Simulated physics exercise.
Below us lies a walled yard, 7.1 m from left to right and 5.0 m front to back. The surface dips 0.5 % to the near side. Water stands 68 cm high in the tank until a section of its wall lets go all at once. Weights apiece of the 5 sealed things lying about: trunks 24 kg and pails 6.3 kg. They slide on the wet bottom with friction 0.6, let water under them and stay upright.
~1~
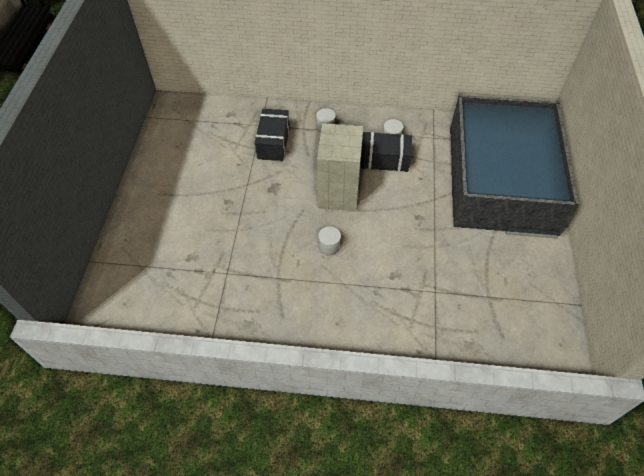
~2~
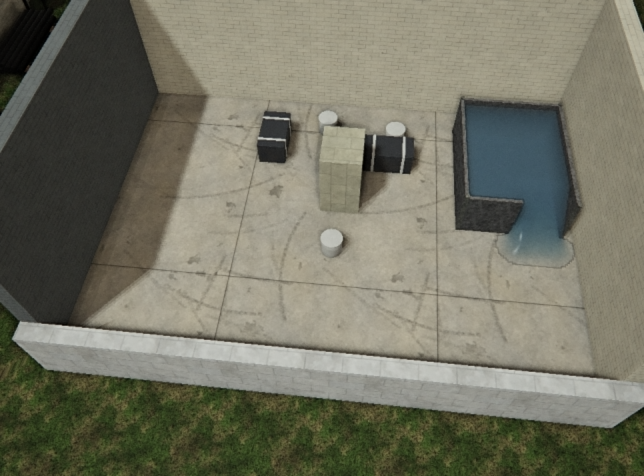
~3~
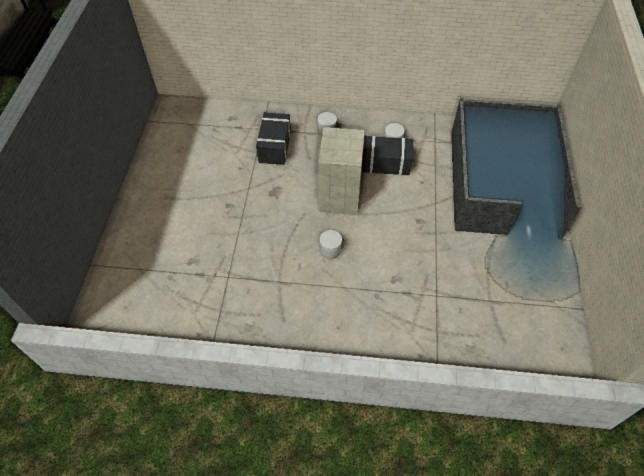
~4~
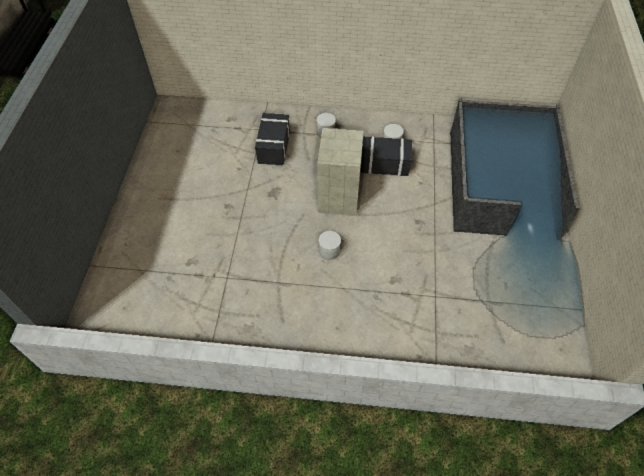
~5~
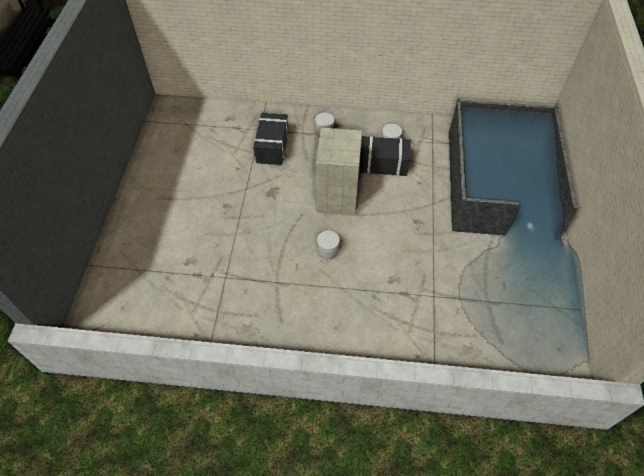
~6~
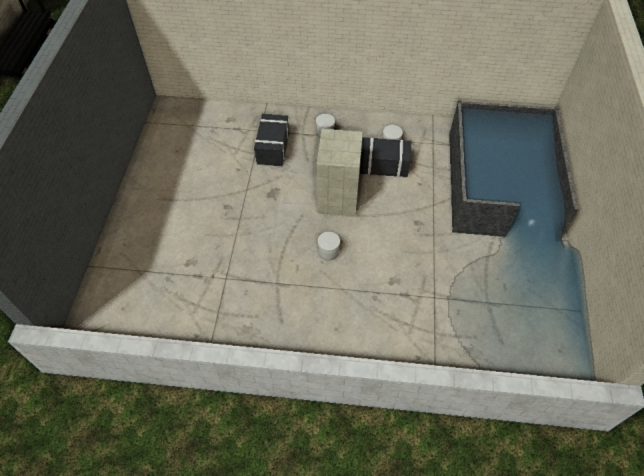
In a walled concrete yard, water poured through a gap in the near side of a raised tank and spread across the floor toward the front wall, while the dark boxes and pale cylinders stayed still.
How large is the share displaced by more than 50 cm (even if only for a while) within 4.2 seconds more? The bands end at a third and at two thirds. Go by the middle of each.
Share: Not even a third.
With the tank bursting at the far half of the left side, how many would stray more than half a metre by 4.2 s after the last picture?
In that case 4 of them.
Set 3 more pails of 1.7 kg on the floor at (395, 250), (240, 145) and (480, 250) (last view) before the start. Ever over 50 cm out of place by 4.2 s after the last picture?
In that order: Over, under, under.
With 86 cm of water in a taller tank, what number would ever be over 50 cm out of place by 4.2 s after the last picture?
In that case 1 of them.
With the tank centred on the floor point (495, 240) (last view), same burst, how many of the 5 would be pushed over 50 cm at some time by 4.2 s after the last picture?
In that case 1 of them.
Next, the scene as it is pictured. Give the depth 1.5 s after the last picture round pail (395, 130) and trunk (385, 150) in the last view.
About 0 and 0 cm.
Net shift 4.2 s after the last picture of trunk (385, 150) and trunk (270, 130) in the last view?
In that order: 0 cm, 0 cm.
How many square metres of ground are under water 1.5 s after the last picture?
Some 10.0 m2.
Then, 0.4 s after the last picture 0 of 5 are over 50 cm from their spots; 0 afloat.
Then, 1.5 s after the last picture 0 of 5 are over 50 cm from their spots; 0 afloat.
Then, 2.8 s after the last picture 0 of 5 are over 50 cm from their spots; 0 afloat.
Then, 4.2 s after the last picture 1 of 5 are over 50 cm from their spots, and 1 have been at some point; 0 afloat.
